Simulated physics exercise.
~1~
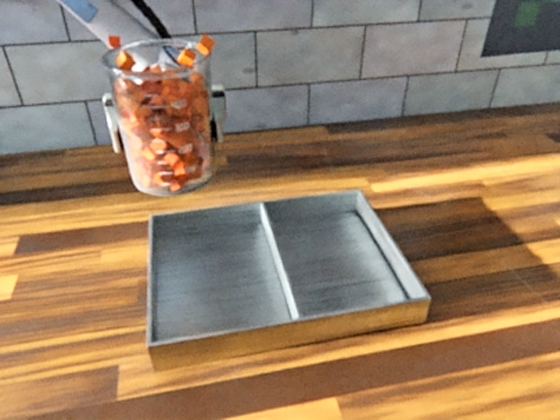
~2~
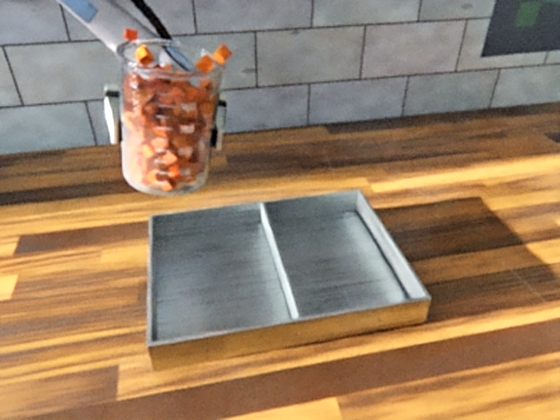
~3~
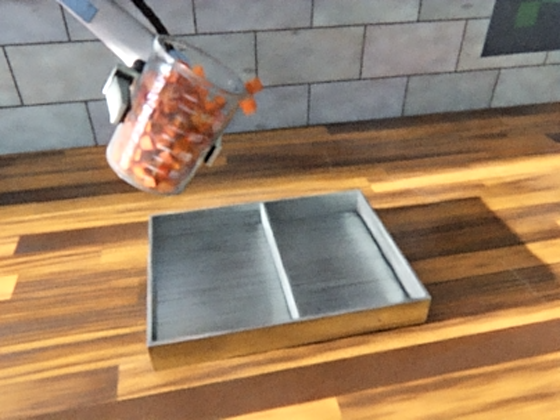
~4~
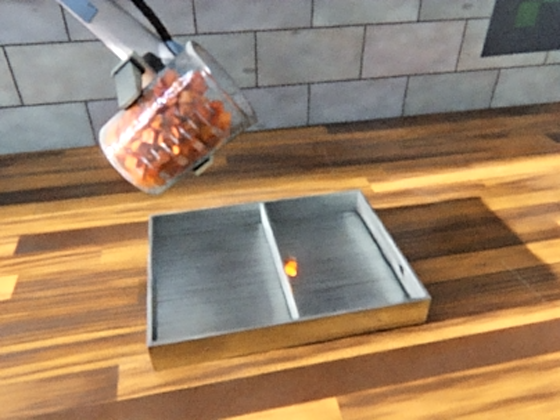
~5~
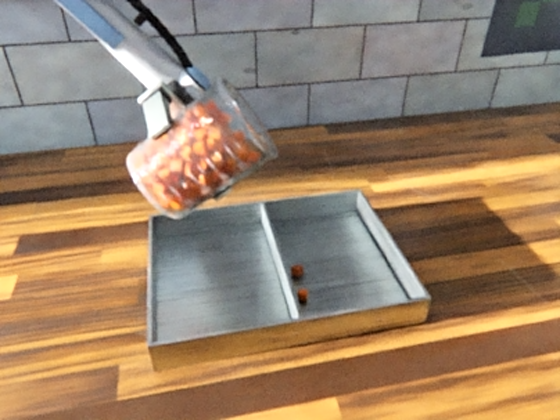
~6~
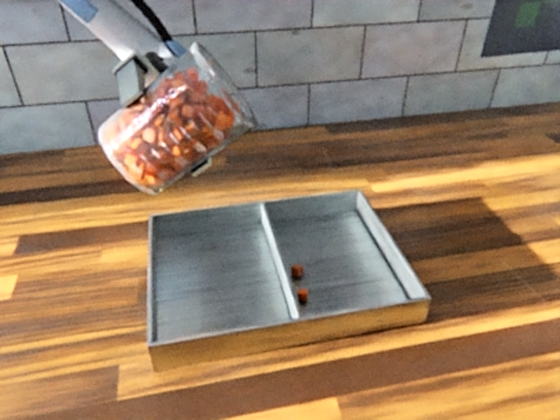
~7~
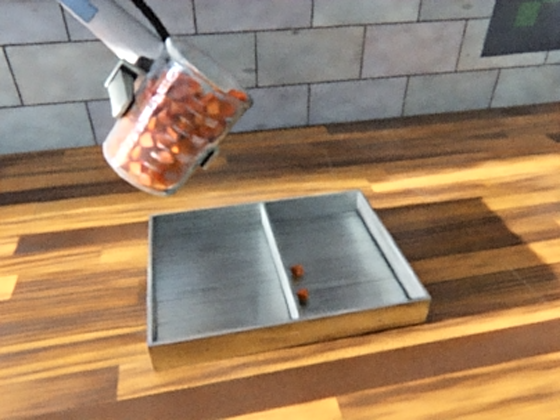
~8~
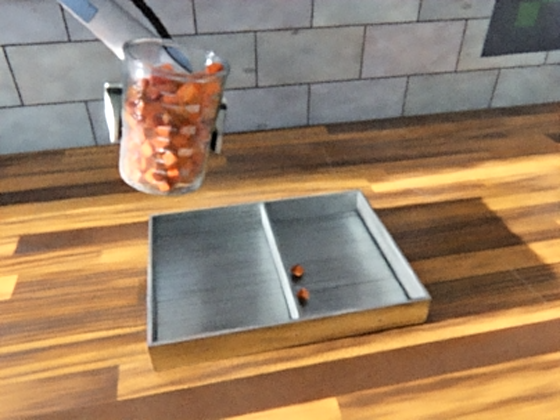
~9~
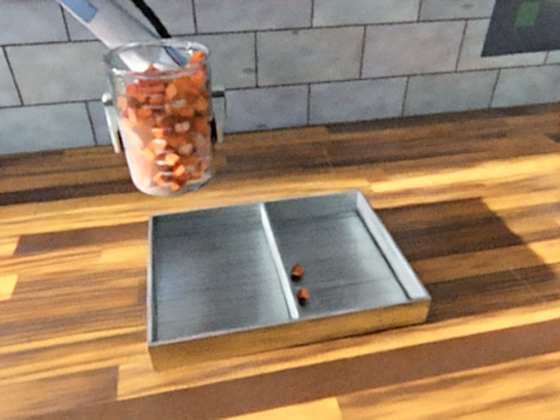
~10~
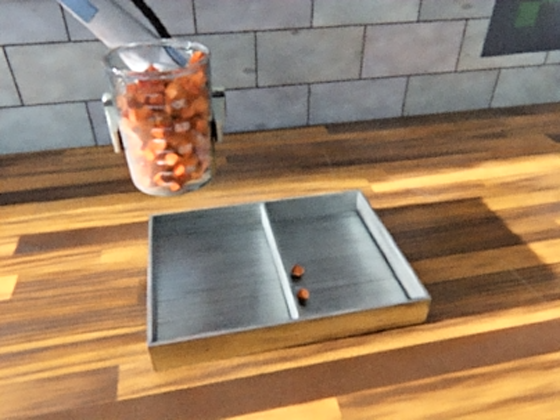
A clear cup heaped with small orange-red vegetable dice hangs from a robot arm at the upper left, above a striped wooden countertop with a grey tiled wall behind. Seen from slightly above by a still camera, a shallow grey tray divided in two sits below it. The arm tips the cup to the right, and a couple of pieces drop into the tray's right section, beside the divider. It tilts a little further, but no more fall. The arm then swings the cup back upright, still nearly full, and holds it still, with two dice lying in the tray.
